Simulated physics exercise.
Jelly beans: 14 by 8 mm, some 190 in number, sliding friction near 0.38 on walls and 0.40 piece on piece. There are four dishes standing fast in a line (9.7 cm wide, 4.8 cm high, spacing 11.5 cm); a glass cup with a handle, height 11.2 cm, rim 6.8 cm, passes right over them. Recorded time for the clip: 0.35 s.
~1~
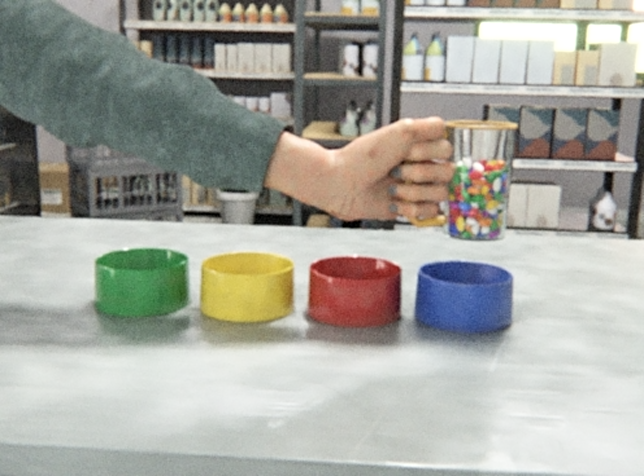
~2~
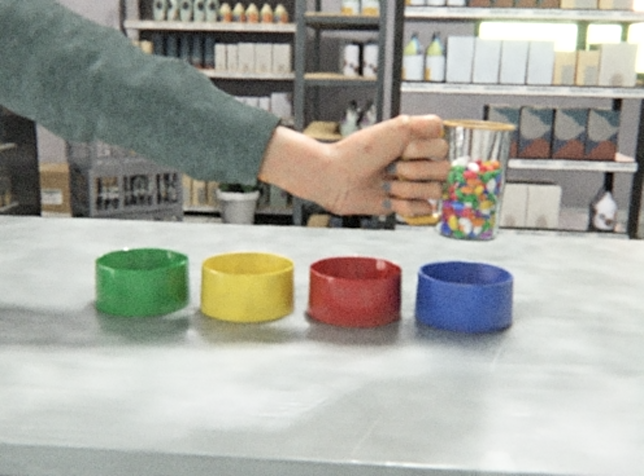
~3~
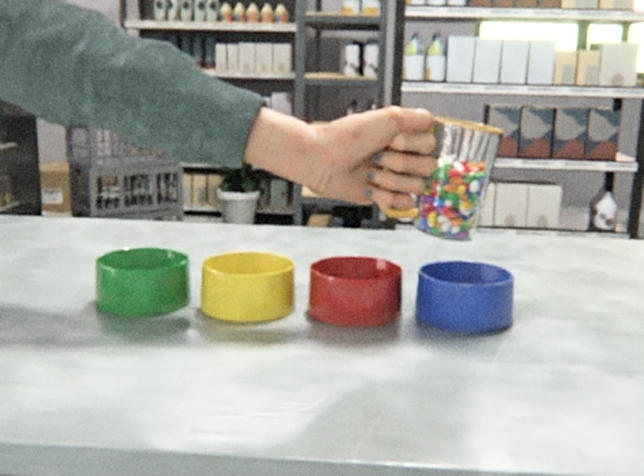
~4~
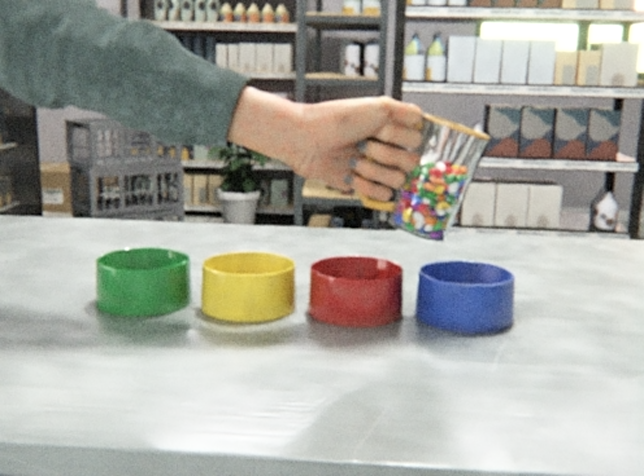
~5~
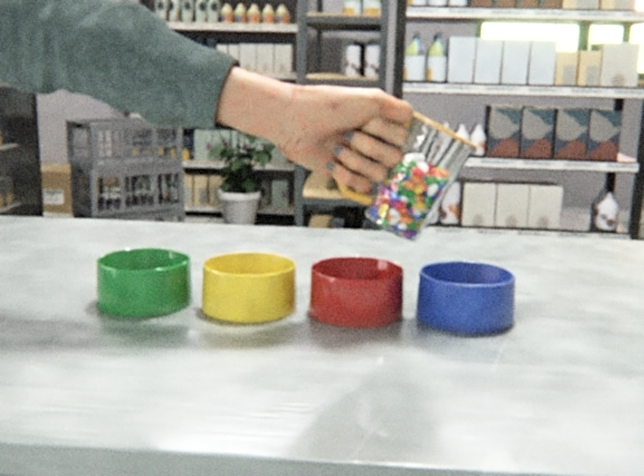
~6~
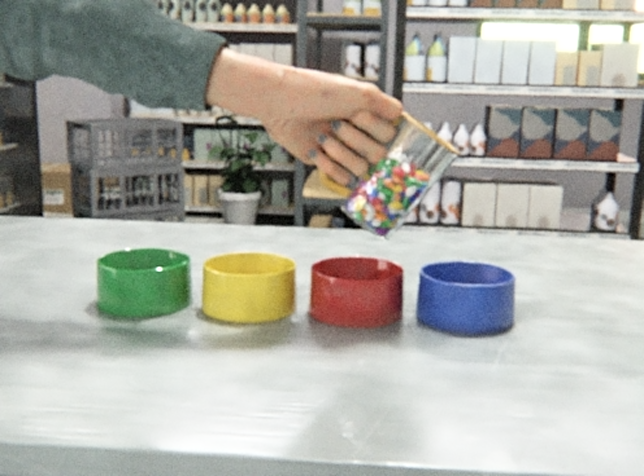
A clear glass cup of colourful jelly beans, gripped by a hand in a grey-green sleeve, starts upright above the blue dish at the right of a row of four. The hand moves it left while steadily tilting its rim rightward, bringing the slanted cup between the red and blue dishes.
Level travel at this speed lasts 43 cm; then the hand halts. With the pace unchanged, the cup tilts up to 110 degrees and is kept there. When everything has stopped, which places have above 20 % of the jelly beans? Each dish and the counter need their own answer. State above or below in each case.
Outcome: Red: A fifth or less; blue: A fifth or less; green: More than a fifth; yellow: More than a fifth; counter: A fifth or less.
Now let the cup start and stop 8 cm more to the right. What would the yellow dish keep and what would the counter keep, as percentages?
The yellow dish would get 40 and the counter 40.
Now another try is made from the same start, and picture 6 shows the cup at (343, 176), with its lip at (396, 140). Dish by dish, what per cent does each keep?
It'd finish with red at 0, blue at 0, green at 100 and yellow at 0.
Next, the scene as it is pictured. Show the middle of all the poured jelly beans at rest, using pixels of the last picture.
About (164, 292).
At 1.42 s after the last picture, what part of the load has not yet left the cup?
It should be near 25 per cent.
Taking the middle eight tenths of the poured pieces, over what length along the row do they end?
About 15 cm.
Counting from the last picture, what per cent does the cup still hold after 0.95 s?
60 %.
Then, 0.57 s after the last picture, tilt 103 degrees; cup holds 100 %.
Then, 0.95 s after the last picture, tilt 110 degrees; cup holds 60 %, yellow 30 %.
Then, 1.42 s after the last picture, tilt 110 degrees; cup holds 25 %, green 30 %, yellow 35 %.
In the end, red 0 %, blue 0 %, green 60 %, yellow 35 %, counter 10 %.
